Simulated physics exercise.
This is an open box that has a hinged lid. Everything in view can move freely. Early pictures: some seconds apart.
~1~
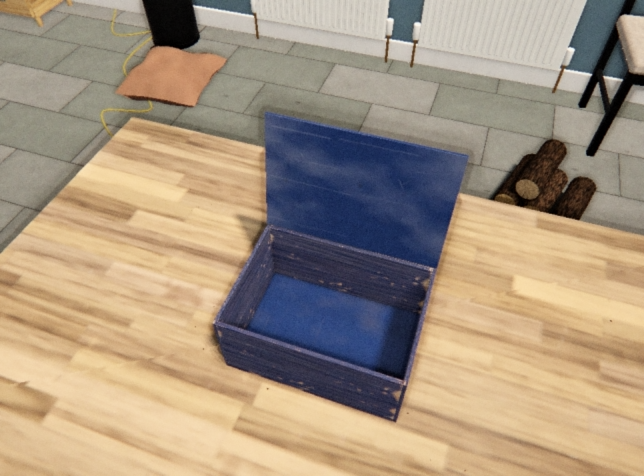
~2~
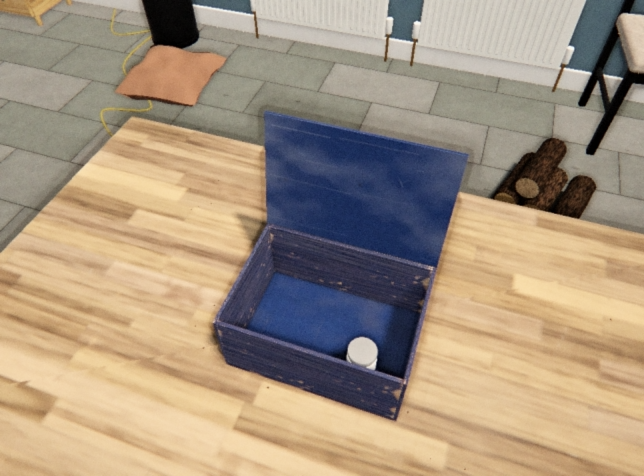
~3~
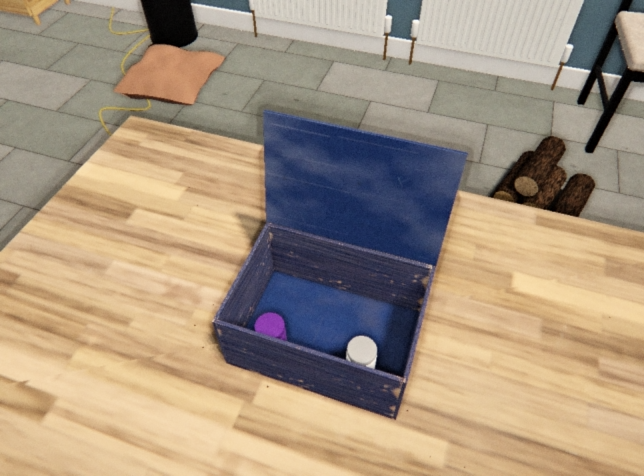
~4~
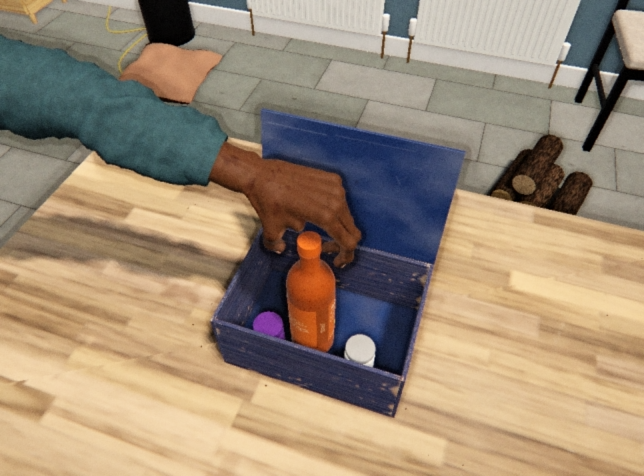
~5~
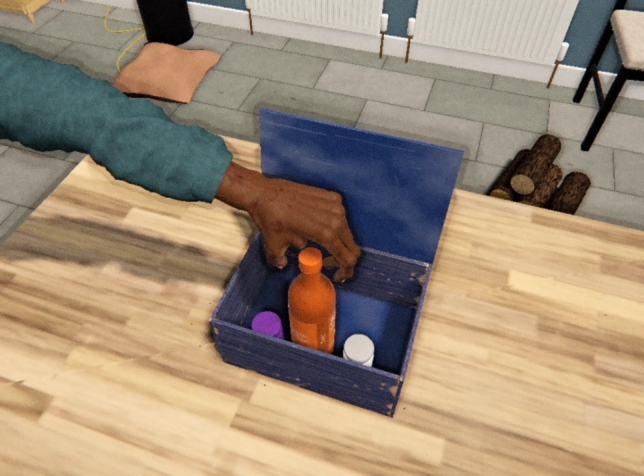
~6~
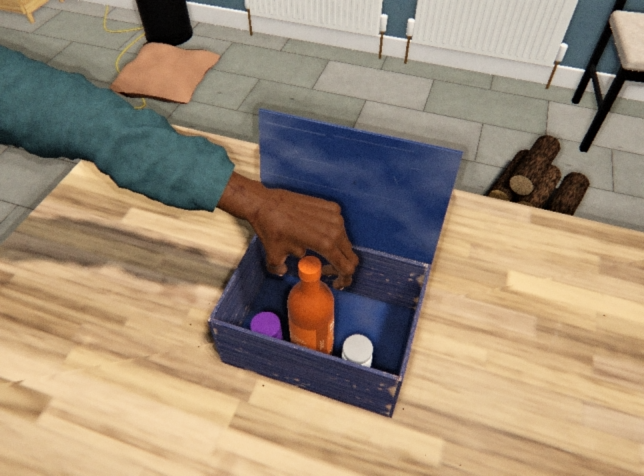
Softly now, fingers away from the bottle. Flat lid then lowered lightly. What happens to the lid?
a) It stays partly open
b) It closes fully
It stays partly open.
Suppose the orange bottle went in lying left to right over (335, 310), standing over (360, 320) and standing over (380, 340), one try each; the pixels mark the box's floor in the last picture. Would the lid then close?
First try: It comes fully down; second try: It gets propped open; third try: It gets propped open.
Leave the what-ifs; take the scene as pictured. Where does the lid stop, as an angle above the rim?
Roughly 45 degrees above the rim.
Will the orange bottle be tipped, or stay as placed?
By the end the orange bottle has kept its angle.
Then, 1.30 s on from there, lid 78° above the rim.
Then, 1.80 s on from there, lid 45° above the rim.
In the end, lid 44° above the rim; all 3 unmoved. At the end, from the last picture's camera, orange bottle near (311, 314).
